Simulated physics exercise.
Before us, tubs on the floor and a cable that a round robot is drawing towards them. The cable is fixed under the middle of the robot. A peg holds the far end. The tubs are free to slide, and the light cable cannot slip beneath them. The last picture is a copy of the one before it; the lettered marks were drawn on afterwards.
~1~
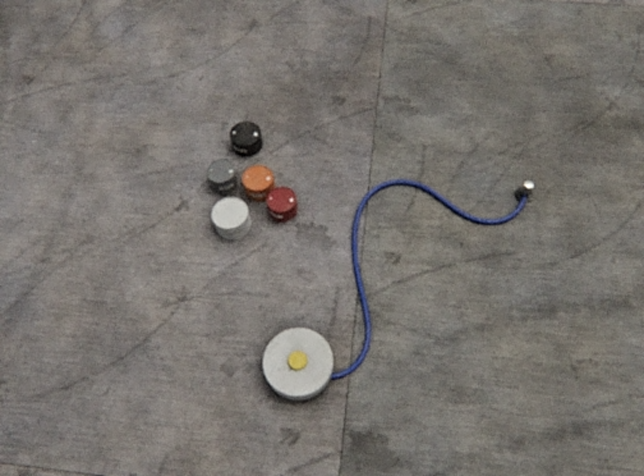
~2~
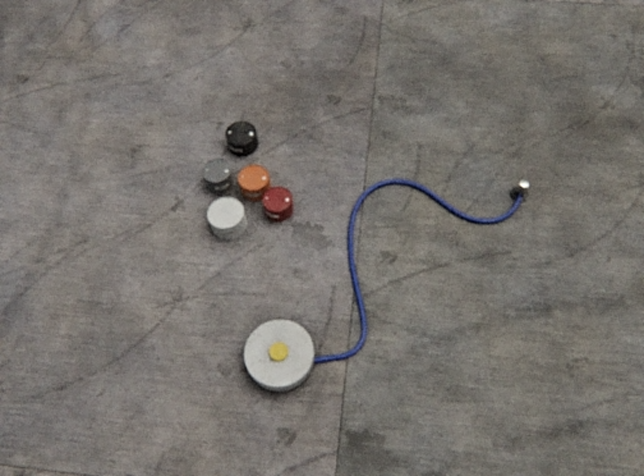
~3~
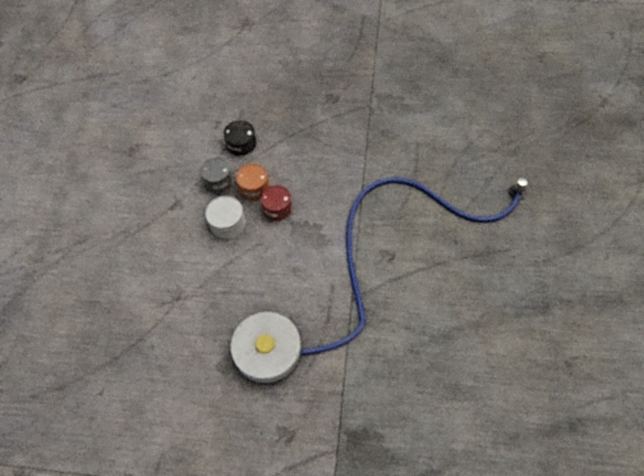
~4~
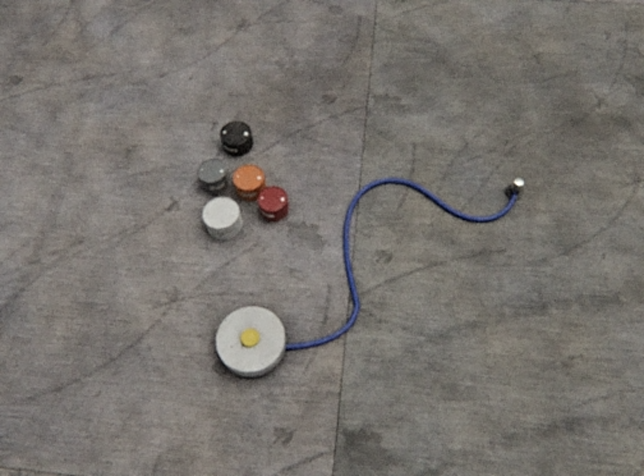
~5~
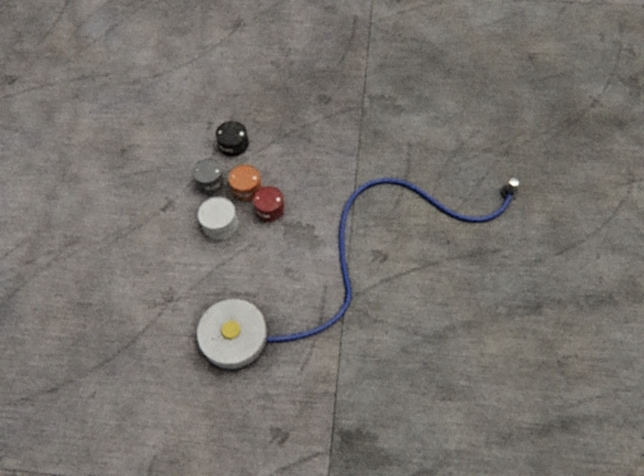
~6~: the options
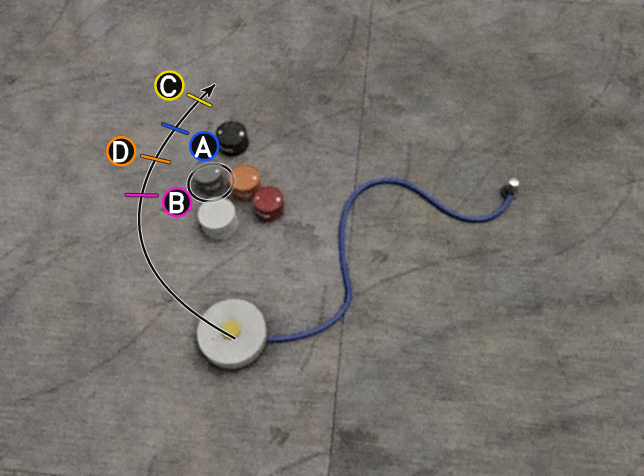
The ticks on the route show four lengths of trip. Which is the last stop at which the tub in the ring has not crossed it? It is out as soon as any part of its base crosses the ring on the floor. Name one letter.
All is well up to A.
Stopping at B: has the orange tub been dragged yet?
No.
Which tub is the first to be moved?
The white one.
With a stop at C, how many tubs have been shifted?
Four.
On the copy, A at (175, 129); B at (142, 195); C at (199, 100); D at (156, 159); the ring at (211, 182); the route from (235, 338) via (140, 205) to (214, 85).
On A. First, robot (154, 271); grey tub (209, 177).
Then, robot (140, 185); grey tub (209, 177).
Finally, robot (173, 122); orange tub (249, 178); grey tub (209, 177); white tub (228, 201); the grey tub is still in its ring.
By contrast, B is safe but short; C drags the ringed tub to (226, 161); D is safe but short.
